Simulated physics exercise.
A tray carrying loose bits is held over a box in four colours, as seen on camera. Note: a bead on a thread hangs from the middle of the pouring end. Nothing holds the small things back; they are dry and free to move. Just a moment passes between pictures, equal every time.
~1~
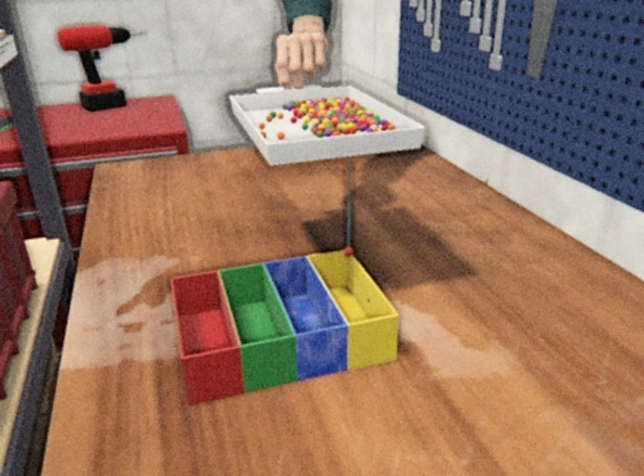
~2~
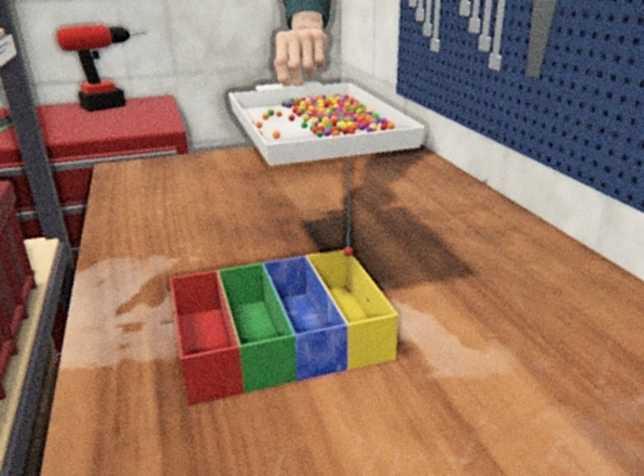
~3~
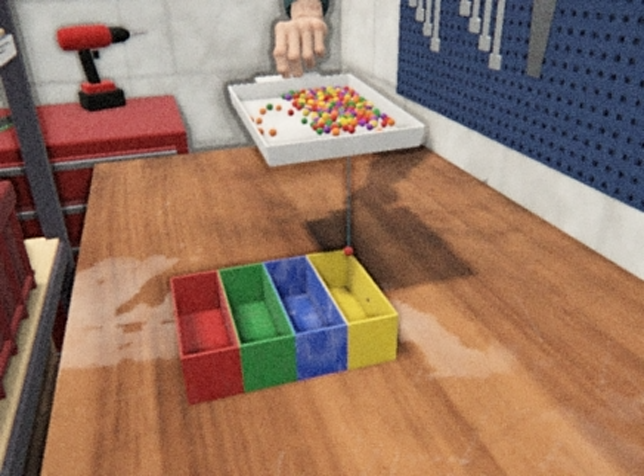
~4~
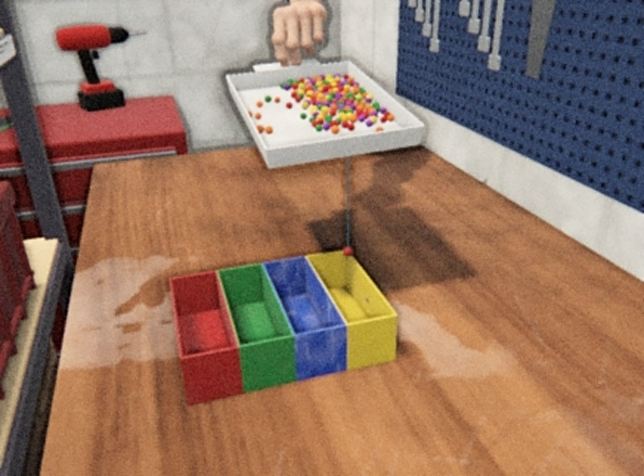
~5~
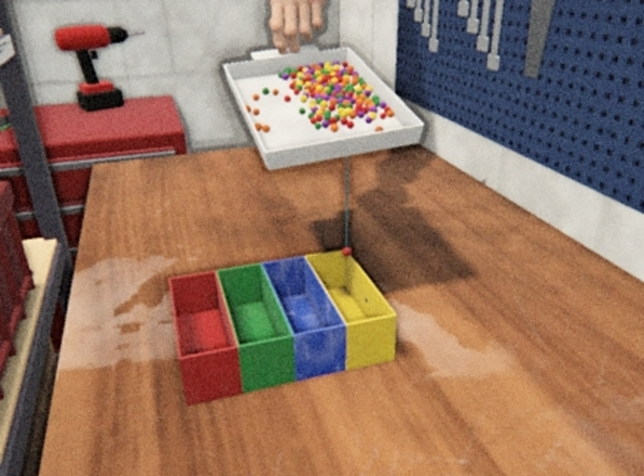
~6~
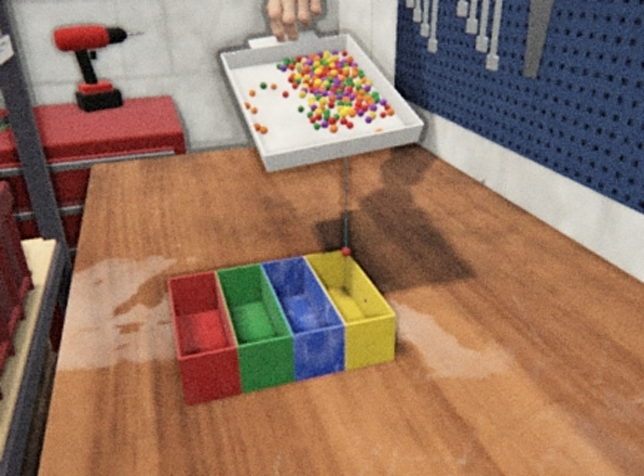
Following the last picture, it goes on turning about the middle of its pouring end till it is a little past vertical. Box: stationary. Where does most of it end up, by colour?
Most of it ends up in blue.
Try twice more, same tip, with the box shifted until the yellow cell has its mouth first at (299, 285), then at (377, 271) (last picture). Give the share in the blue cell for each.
Close to 20 in a hundred, then close to 20 in a hundred.
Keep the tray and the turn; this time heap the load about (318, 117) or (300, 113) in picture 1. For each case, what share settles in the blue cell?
It's 60 percent the first time and 60 percent the second.
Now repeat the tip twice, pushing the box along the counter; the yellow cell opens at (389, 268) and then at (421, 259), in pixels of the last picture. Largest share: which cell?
First the green cell, then red.
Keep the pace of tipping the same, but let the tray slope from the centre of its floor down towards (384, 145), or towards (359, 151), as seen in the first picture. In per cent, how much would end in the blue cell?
In order: About 0, then 0 percent.
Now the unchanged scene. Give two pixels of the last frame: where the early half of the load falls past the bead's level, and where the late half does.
(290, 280), then (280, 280).
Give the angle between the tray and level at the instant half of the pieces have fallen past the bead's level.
I'd put it at about 105 degrees.
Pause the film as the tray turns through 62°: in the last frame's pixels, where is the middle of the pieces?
In the last view, the load is centred near (315, 141).
Just after the last frame, tray tipped steeply; almost all on the tray; just a few in the blue cell; just a few in the green cell; just a few in the yellow cell; just a few falling or outside the box.
A moment on, tray tipped past a quarter turn; roughly a third on the tray; roughly a quarter in the blue cell; about a tenth in the green cell; just a few in the yellow cell; just a few in the red cell; roughly a quarter falling or outside the box.
Further on, tray tipped past a quarter turn; roughly two thirds in the blue cell; roughly a quarter in the green cell; about a tenth in the yellow cell; just a few in the red cell; about a tenth falling or outside the box.
When it is over, tray tipped past a quarter turn; roughly two thirds in the blue cell; roughly a quarter in the green cell; about a tenth in the yellow cell; just a few in the red cell; about a tenth outside the box.
